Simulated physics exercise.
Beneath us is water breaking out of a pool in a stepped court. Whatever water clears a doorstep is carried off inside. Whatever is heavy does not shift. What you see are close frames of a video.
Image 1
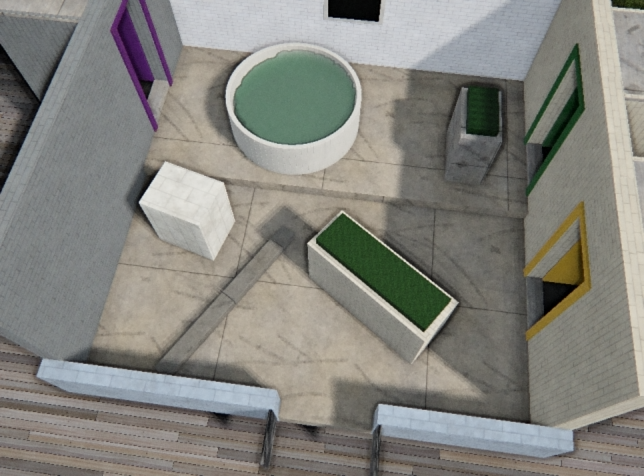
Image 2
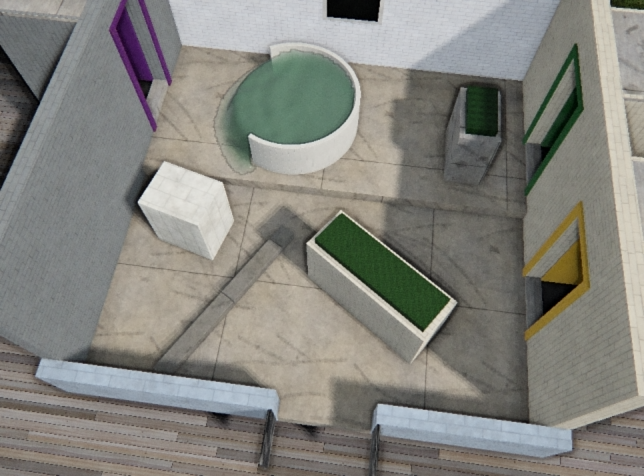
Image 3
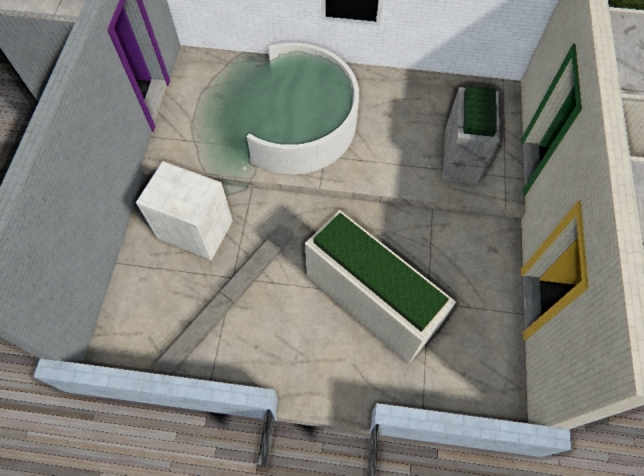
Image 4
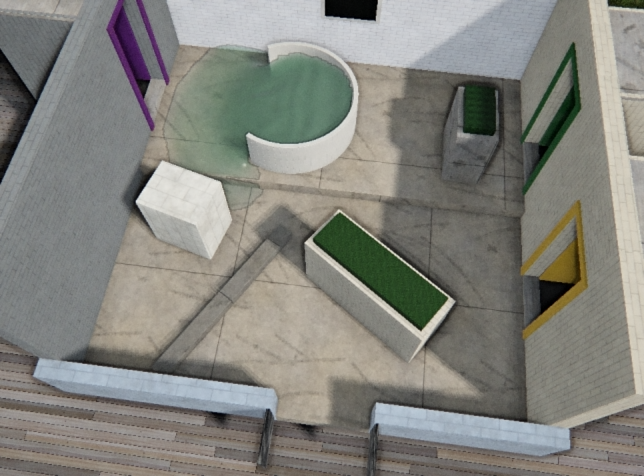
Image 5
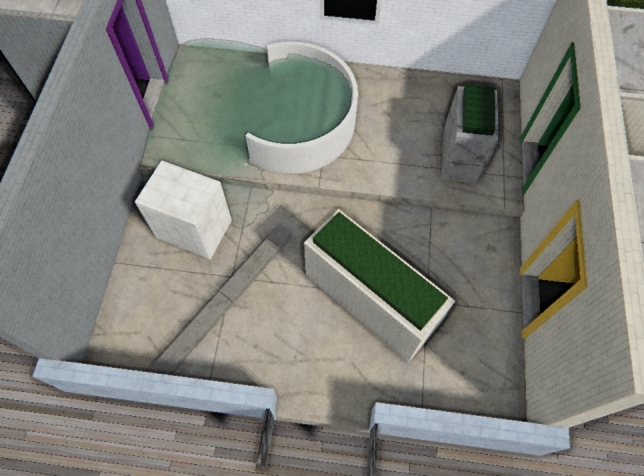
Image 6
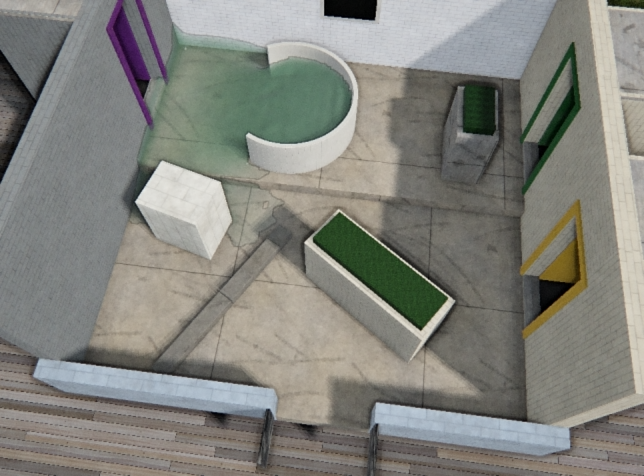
The clip shows a round pool in a walled courtyard as its left side opens and green water pours out, spreading leftward across the paving toward the purple-framed opening and around the white block.
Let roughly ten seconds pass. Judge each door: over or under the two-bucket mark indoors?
My call: Green door, under; yellow door, over; purple door, over.
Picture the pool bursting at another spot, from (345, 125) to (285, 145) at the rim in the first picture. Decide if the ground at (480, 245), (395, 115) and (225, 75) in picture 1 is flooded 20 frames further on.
In turn: Flooded, not flooded, free of water.
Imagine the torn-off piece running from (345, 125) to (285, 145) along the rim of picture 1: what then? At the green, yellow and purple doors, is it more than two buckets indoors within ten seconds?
In order, green door remains short of it, yellow door overshoots the limit, purple door remains short of it.
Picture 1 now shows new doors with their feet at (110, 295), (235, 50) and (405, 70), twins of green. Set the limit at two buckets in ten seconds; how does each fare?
In that order: Takes more, floods, holds.
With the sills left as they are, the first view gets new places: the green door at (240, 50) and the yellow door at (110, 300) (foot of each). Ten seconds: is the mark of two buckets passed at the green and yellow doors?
Green door exceeds the limit; yellow door exceeds the limit.
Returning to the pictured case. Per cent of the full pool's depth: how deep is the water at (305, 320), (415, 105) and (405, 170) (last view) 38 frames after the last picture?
Estimate: 2, 2, 2 %.
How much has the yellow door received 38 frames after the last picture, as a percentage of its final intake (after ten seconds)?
Around 0 in a hundred.
A moment on, water covers 25 % of the floor; the green door not reached, the yellow door not reached, the purple door over two buckets in.
Next, water covers 30 % of the floor; the green door not reached, the yellow door not reached, the purple door far over two buckets in.
Then, water covers 45 % of the floor; the green door not reached, the yellow door not reached, the purple door far over two buckets in.
Later, water covers 65 % of the floor; the green door wet at the sill, nothing in, the yellow door wet at the sill, nothing in, the purple door far over two buckets in.
In the end, water covers 80 % of the floor; the green door wet at the sill, nothing in, the yellow door over two buckets in, the purple door far over two buckets in.
